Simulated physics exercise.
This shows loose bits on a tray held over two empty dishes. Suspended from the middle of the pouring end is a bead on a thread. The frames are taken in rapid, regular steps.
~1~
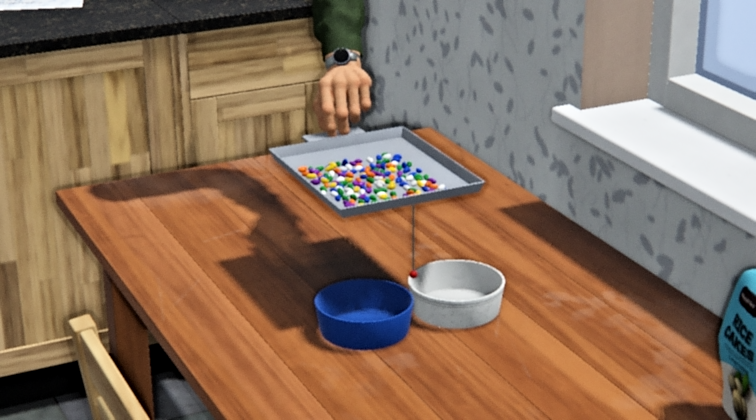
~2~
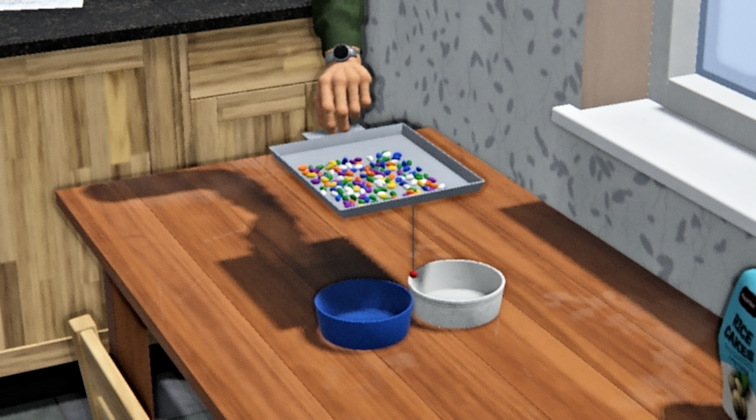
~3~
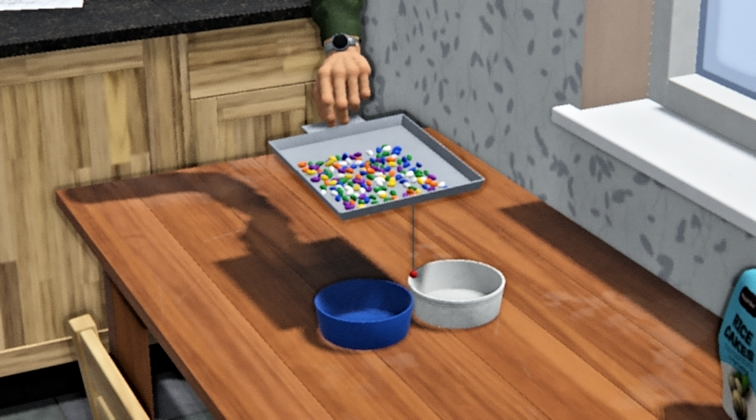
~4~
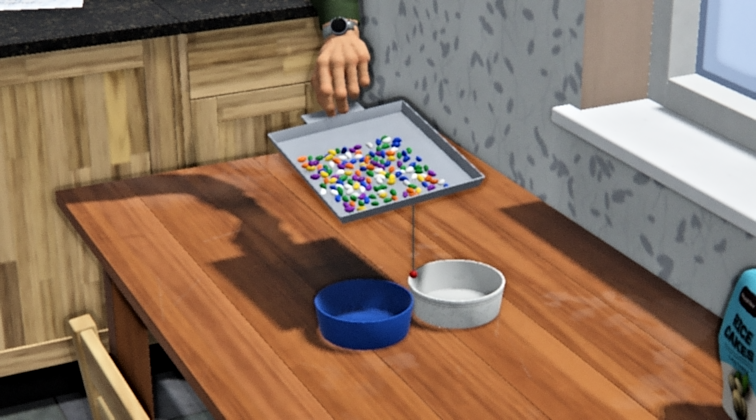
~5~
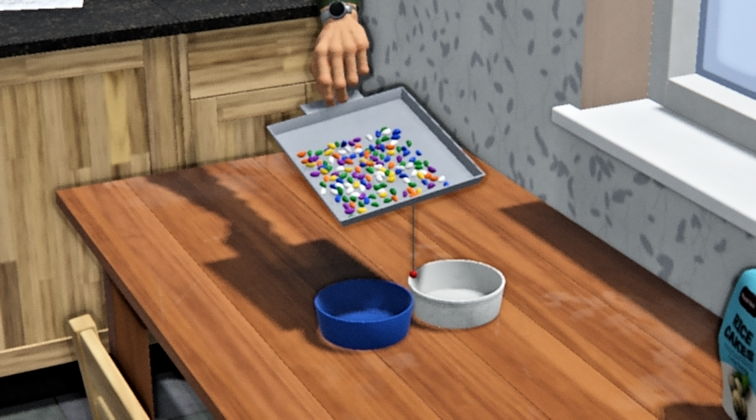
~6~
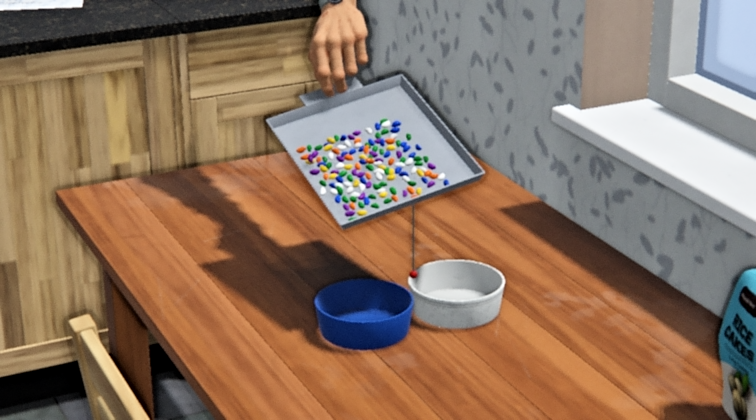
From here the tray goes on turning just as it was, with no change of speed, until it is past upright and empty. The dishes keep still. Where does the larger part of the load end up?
I'd say the left dish gets the lion's share of it.
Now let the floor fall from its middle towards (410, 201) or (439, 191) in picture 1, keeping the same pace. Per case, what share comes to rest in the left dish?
30 % and 0 %.
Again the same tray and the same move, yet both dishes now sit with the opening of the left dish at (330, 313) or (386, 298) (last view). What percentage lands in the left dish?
Close to 60 in a hundred, then close to 80 in a hundred.
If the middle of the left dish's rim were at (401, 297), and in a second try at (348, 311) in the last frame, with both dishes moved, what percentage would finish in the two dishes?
About 40 and 90 per cent.
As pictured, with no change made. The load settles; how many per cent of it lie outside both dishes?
Estimated share: About 0 %.
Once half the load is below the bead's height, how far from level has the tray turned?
At some 100 degrees.
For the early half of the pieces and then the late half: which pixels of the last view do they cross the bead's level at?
Around (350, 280), followed by around (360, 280).
Soon after the last picture, tray tipped steeply; all on the tray.
A little later, tray tipped past a quarter turn; a small part on the tray; about two thirds in the left dish; about a quarter in the air.
Later still, tray tipped past a quarter turn; nearly all in the left dish; a stray few outside both.
At rest, tray tipped past a quarter turn; nearly all in the left dish; none in the right dish; a stray few outside both.
